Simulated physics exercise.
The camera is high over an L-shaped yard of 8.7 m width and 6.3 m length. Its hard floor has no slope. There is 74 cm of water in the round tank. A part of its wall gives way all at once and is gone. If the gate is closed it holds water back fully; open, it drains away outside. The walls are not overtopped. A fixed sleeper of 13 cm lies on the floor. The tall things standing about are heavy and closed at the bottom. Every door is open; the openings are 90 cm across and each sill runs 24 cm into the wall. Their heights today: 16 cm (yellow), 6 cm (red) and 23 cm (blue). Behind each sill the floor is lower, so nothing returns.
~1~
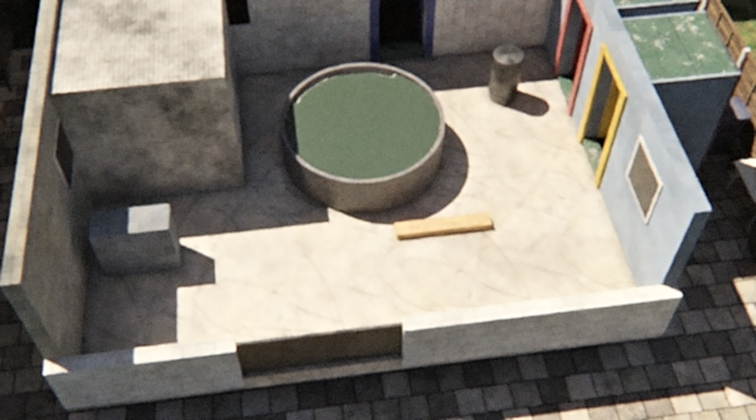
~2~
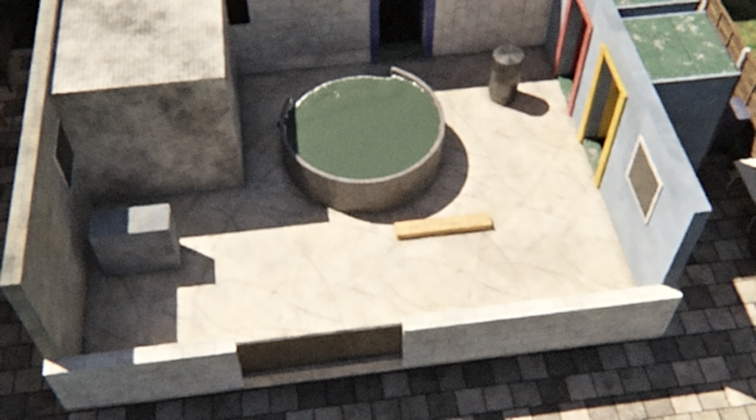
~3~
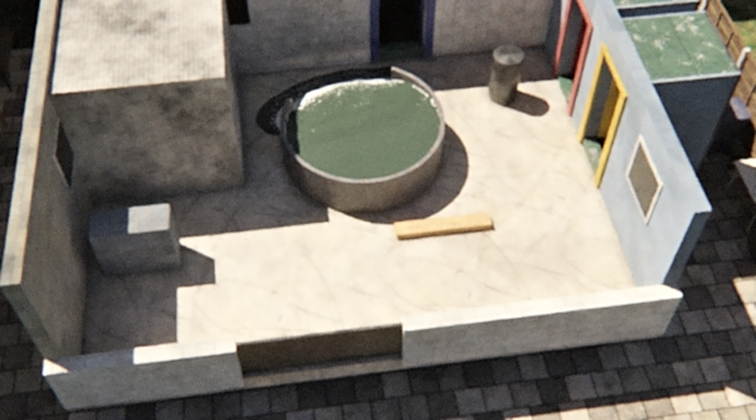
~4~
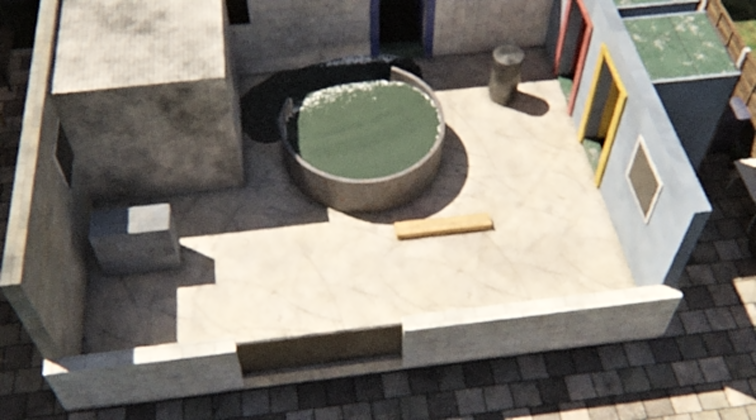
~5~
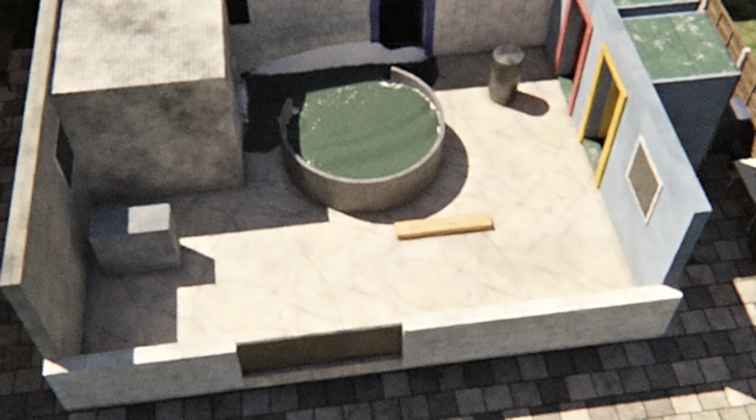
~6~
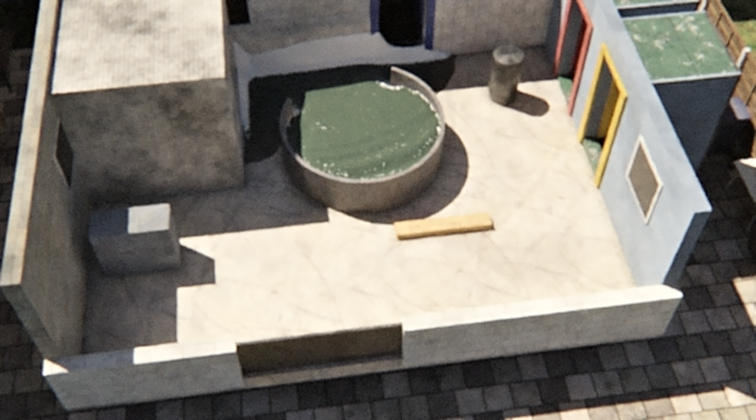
In a walled yard, a round tank of green water stood still until part of its far wall vanished, and water poured out behind it, spreading across the floor toward the back wall.
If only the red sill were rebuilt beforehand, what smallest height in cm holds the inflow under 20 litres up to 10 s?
At least 20 cm or so.
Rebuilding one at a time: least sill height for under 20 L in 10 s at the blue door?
Roughly 29 cm at blue.
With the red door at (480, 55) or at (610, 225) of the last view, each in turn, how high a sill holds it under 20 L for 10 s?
Roughly 14.0 and 9.5 cm.
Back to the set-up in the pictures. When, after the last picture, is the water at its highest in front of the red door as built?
At about 2.8 s.
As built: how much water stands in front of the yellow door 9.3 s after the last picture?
About 6.0 cm.
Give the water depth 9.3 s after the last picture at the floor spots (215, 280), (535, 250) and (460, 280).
Roughly 5, 9 and 10 cm, in turn.
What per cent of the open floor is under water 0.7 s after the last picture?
Some 15 per cent of it.
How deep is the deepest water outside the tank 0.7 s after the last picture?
Up to some 67 cm.
Then, 0.7 s after the last picture water covers 15 % of the floor, deepest (67 cm) near (244, 80); it has not reached the red door.
Then, 2.3 s after the last picture water covers 50 % of the floor, deepest (40 cm) near (244, 80); 17 cm at the red door, 46 litres in over its 6 cm sill.
Then, 9.3 s after the last picture water covers 95 % of the floor, deepest (14 cm) near (334, 353); 9 cm at the red door, 242 litres in over its 6 cm sill.
At the red door as built, the water peaked near 18 cm, 2.7 s after the last picture.
With a sill of 16.5 cm, 42 litres would have come in within the 10 s; with 22.5 cm, 11 litres. So under 20 litres takes about 20 cm.
